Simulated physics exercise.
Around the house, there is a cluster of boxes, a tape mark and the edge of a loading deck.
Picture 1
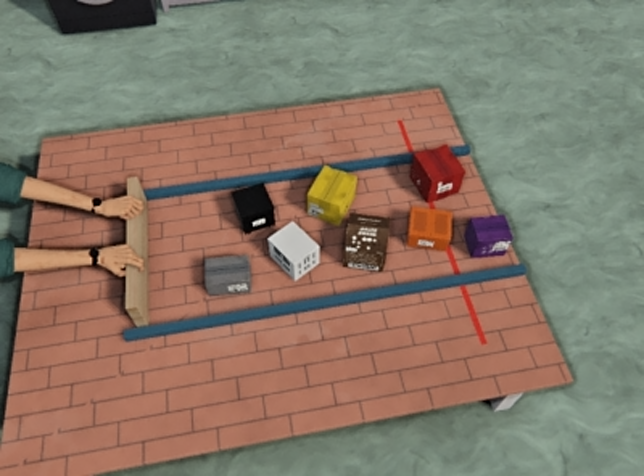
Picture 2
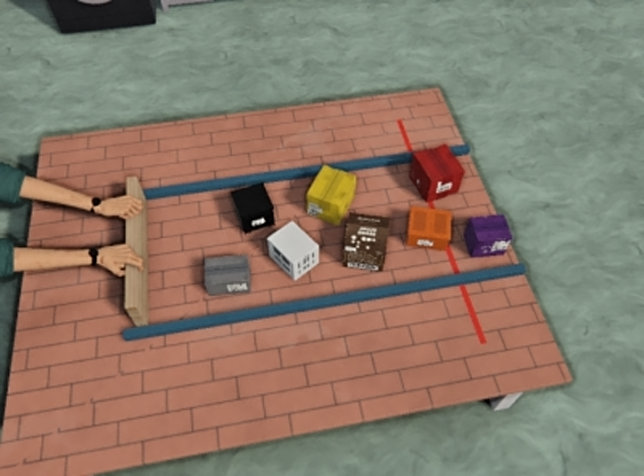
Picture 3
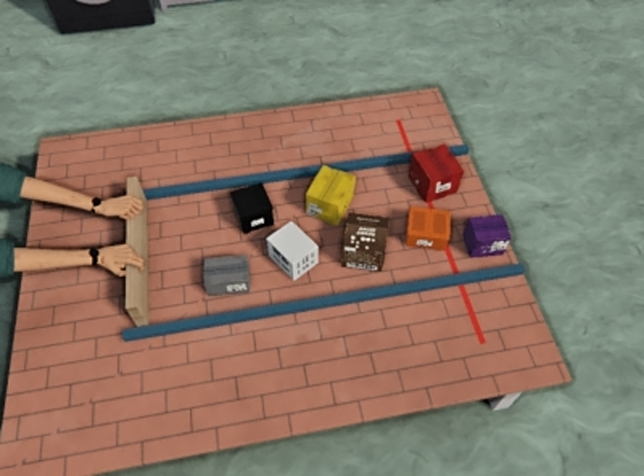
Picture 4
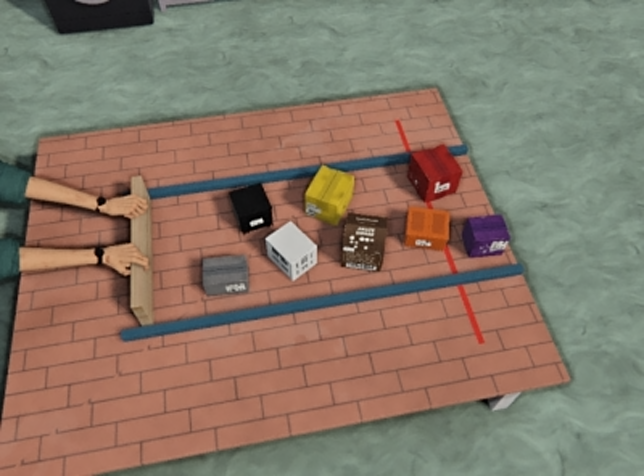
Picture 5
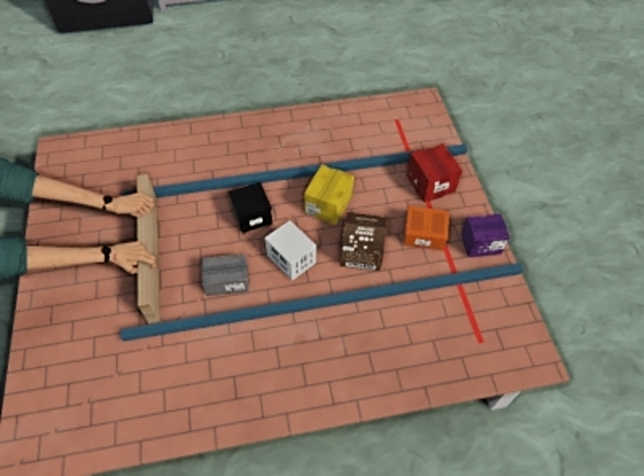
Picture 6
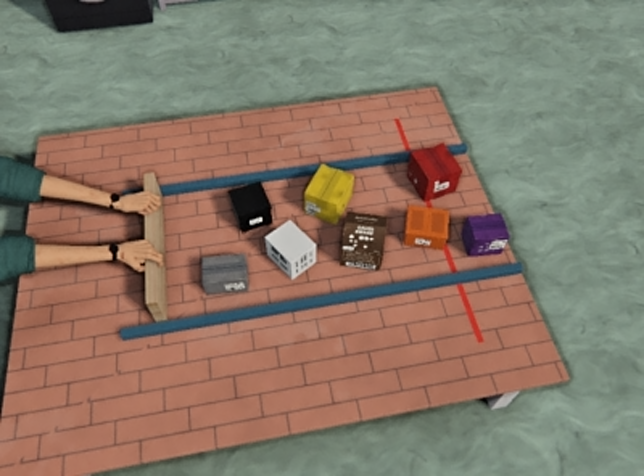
The video shows two hands holding a wooden plank on a brick-patterned surface and sliding it slightly right between two blue rails, toward a scattered group of colourful boxes that stay essentially still near a red line.
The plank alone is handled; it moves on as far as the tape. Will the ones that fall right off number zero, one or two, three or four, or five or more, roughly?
They will number three or four.
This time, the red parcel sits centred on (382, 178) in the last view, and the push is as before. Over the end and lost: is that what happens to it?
It goes off the edge.
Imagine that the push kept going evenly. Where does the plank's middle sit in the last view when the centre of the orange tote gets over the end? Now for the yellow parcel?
Estimated middle: (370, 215), and (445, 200) for the other.
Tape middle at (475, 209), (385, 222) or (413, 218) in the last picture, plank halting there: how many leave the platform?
In that order 8, 2 and 4.
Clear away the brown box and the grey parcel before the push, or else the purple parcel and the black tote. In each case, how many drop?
Result, first then second: 2, 2.
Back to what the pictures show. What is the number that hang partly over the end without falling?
It totals 2.
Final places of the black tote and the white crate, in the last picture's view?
The black tote finishes at (443, 182); the white crate finishes at (493, 210).
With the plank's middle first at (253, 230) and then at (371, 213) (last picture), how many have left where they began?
Counts: 3 / 8.
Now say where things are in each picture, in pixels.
The first frame shows purple parcel (488, 237); red parcel (436, 174); orange tote (429, 229); plank (138, 249); tape (436, 216).
The second frame shows red parcel (436, 173); grey parcel (228, 275).
The third frame shows orange tote (428, 229); black tote (253, 209).
The fourth frame shows purple parcel (485, 236); yellow parcel (330, 195).
The fifth frame shows red parcel (434, 173); white crate (291, 251).
The sixth frame shows purple parcel (484, 235); red parcel (433, 172); orange tote (426, 228); plank (155, 245); tape (433, 215).
Soon after, none off yet; purple parcel at rest near (484, 235); red parcel at rest near (433, 172); orange tote at rest near (426, 228).
Then, none off yet; purple parcel moved a little near (491, 235); red parcel at rest near (433, 172); orange tote moved a little near (447, 221).
Further on, one off so far; purple parcel on the ground near (525, 283); red parcel moved about its own width near (457, 170); orange tote tipped a little near (510, 207).
By the end, the number that fall off is three or four; fallen, brown box, orange tote, red parcel and purple parcel.
